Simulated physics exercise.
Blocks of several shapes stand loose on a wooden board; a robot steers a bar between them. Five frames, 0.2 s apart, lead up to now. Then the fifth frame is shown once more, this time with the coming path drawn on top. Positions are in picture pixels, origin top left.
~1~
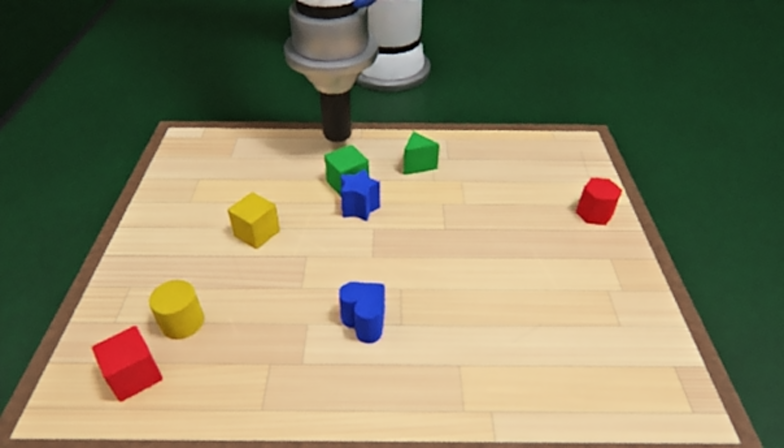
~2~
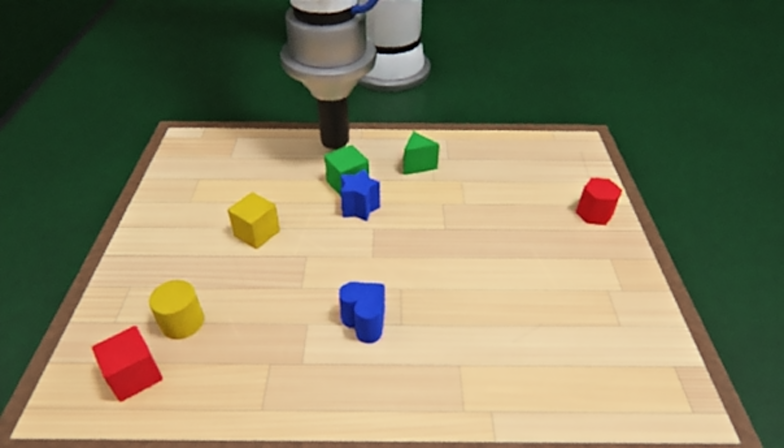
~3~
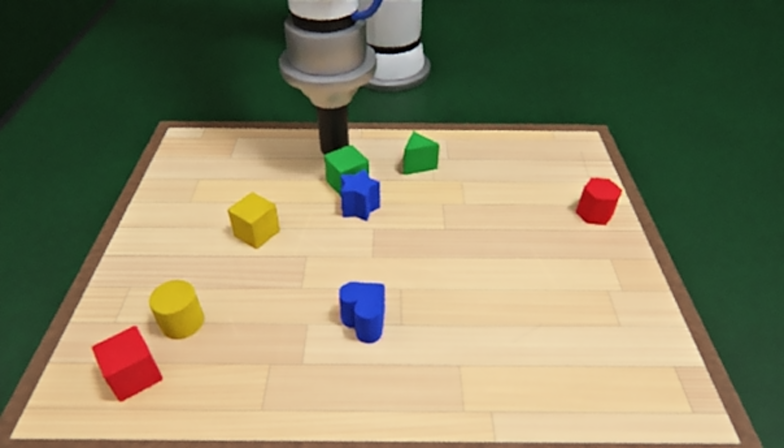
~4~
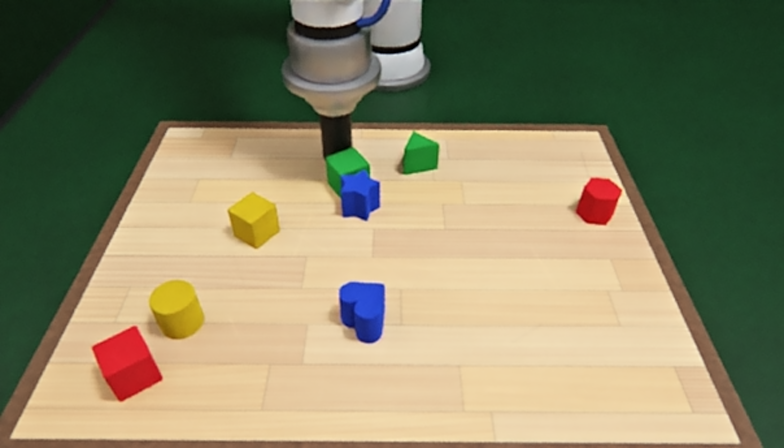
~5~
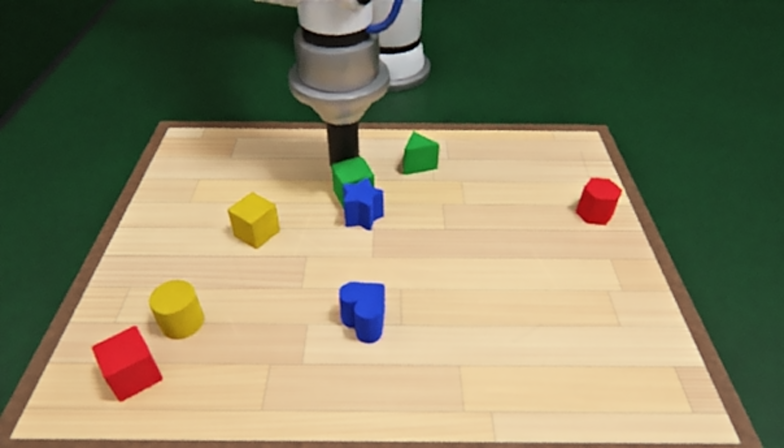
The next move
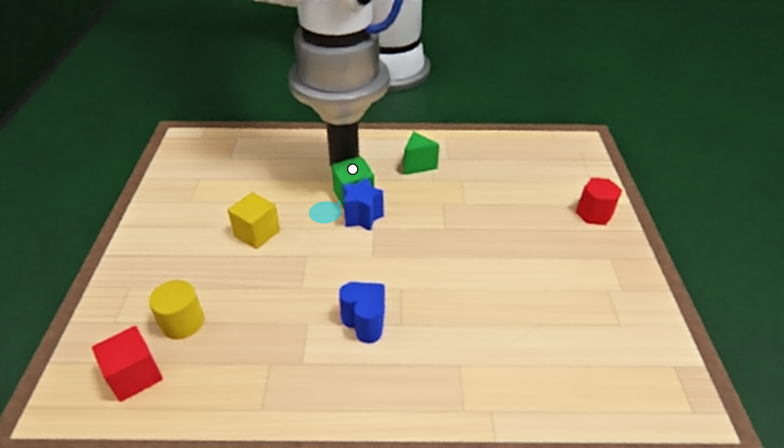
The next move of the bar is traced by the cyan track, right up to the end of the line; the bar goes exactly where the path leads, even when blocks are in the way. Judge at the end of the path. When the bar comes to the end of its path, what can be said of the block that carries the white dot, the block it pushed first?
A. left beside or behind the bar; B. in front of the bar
A (left beside or behind the bar)
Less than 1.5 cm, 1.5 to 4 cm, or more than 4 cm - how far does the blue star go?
My answer is that it shifts over 4 cm.
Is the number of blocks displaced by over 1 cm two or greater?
That would be a yes.
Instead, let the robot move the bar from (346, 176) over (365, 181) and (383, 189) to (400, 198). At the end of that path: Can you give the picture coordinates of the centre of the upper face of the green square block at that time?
That would be at about pixel (384, 192).
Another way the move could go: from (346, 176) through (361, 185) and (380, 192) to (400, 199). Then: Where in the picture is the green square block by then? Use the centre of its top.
For the centre of its top, I'd go with (382, 192).
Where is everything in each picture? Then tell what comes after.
Bar's lower end (338, 135); yellow square block (252, 207); green square block (346, 158); blue star (359, 182), in the first picture.
Bar (335, 142); blocks still, in the second picture.
Bar (335, 150); blocks still, in the third picture.
Bar (338, 158); green square block (348, 160), in the fourth picture.
Bar (345, 166); yellow square block (252, 207); green square block (353, 169); blue star (361, 191), in the fifth picture.
Drawn move, from (346, 176) by way of (349, 189) and (342, 202) to (325, 212); the dot is on the green square block.
What follows on the original path. Halfway along, bar (346, 186); green square block (356, 190); blue star (370, 213).
At the end, bar (324, 202); yellow square block still; green square block (354, 198), turned 20° anticlockwise; blue star (374, 220), turned 20° anticlockwise.
